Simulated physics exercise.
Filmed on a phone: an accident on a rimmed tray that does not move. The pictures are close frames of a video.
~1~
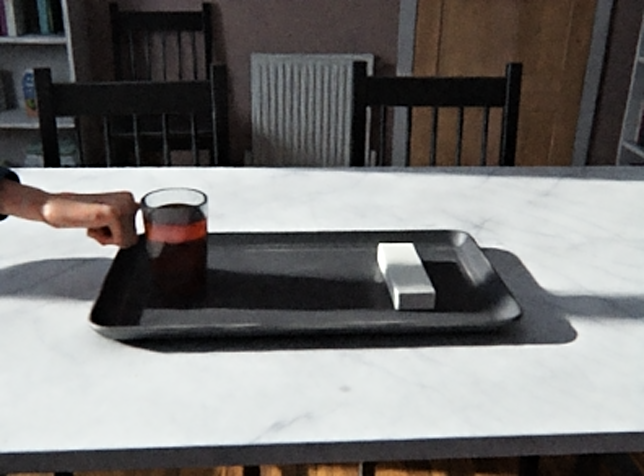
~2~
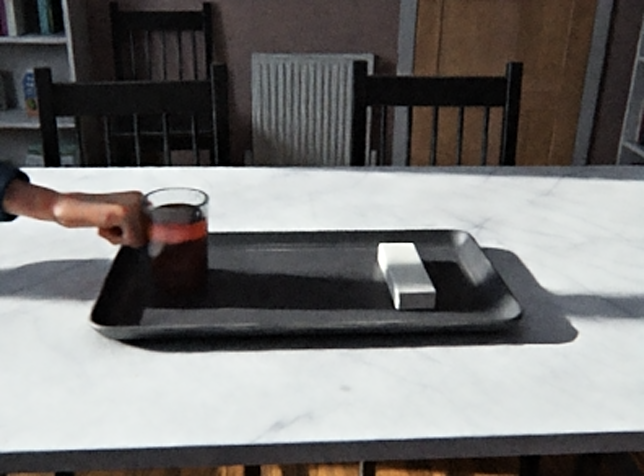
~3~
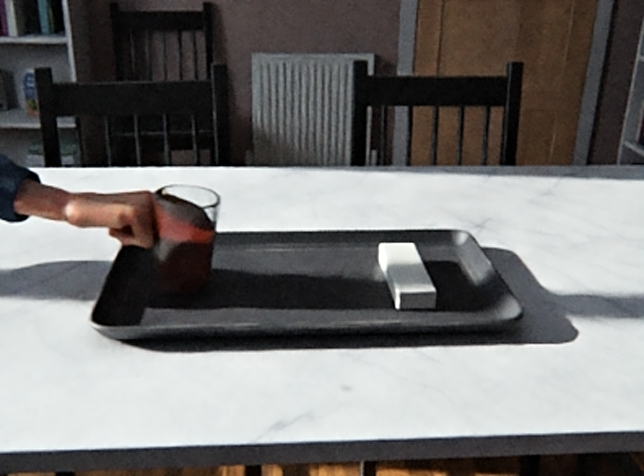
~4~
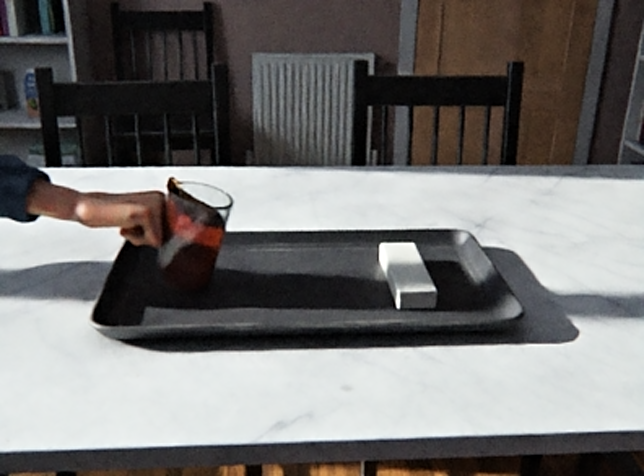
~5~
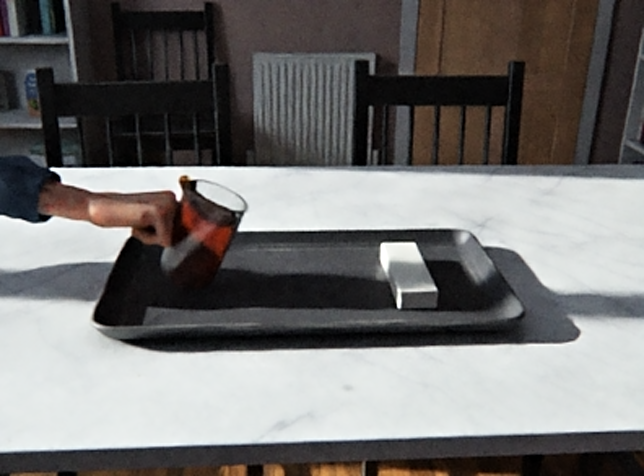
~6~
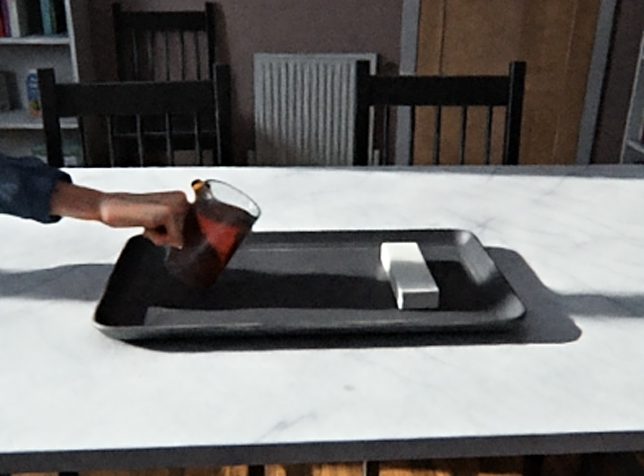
The clip opens with a fist against the left side of a glass of dark reddish tea, upright on a black tray beside a white block. The hand pushes rightward, and the glass shifts slightly, then leans further and further right as the tea sloshes inside, while the tray and block stay still.
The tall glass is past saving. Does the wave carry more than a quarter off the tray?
In the end under a quarter gets off the tray.
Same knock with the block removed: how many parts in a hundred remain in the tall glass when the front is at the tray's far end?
Some 35 per cent.
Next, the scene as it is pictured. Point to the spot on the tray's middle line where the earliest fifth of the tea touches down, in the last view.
At about (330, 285).
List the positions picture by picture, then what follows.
In the first frame, it leans 0°; its right rim is at (206, 200); the tea meets the walls at (147, 211) and (205, 212); the tray's far rim is at (493, 270); a block is fixed to the tray further along.
In the second frame, it leans 0°; its right rim is at (207, 200); the tea meets the walls at (148, 211) and (205, 211).
In the third frame, it leans 7°; its right rim is at (219, 201); the tea meets the walls at (157, 192) and (209, 214).
In the fourth frame, it leans 14°; its right rim is at (232, 203); the tea meets the walls at (170, 200) and (225, 217); 1 per cent is over the edge.
In the fifth frame, it leans 23°; its right rim is at (246, 208); the tea meets the walls at (180, 212) and (239, 215); 1 per cent is over the edge.
In the sixth frame, it leans 31°; its right rim is at (259, 214); the tea meets the walls at (185, 223) and (254, 212); 1 per cent is over the edge.
A moment on, the tall glass lies on its side and 85 per cent is in the glass, 5 on the tray and 10 above or beyond its rim.
Next, the tall glass lies on its side and 42 per cent is in the glass, 46 on the tray and 12 above or beyond its rim.
Then the tall glass lies on its side and 23 per cent is in the glass, 46 on the tray and 31 above or beyond its rim.
Later the tall glass lies on its side and 12 per cent is in the glass, 74 on the tray and 14 above or beyond its rim.
At rest 86 per cent is held by tray and glass, 14 is off the tray.
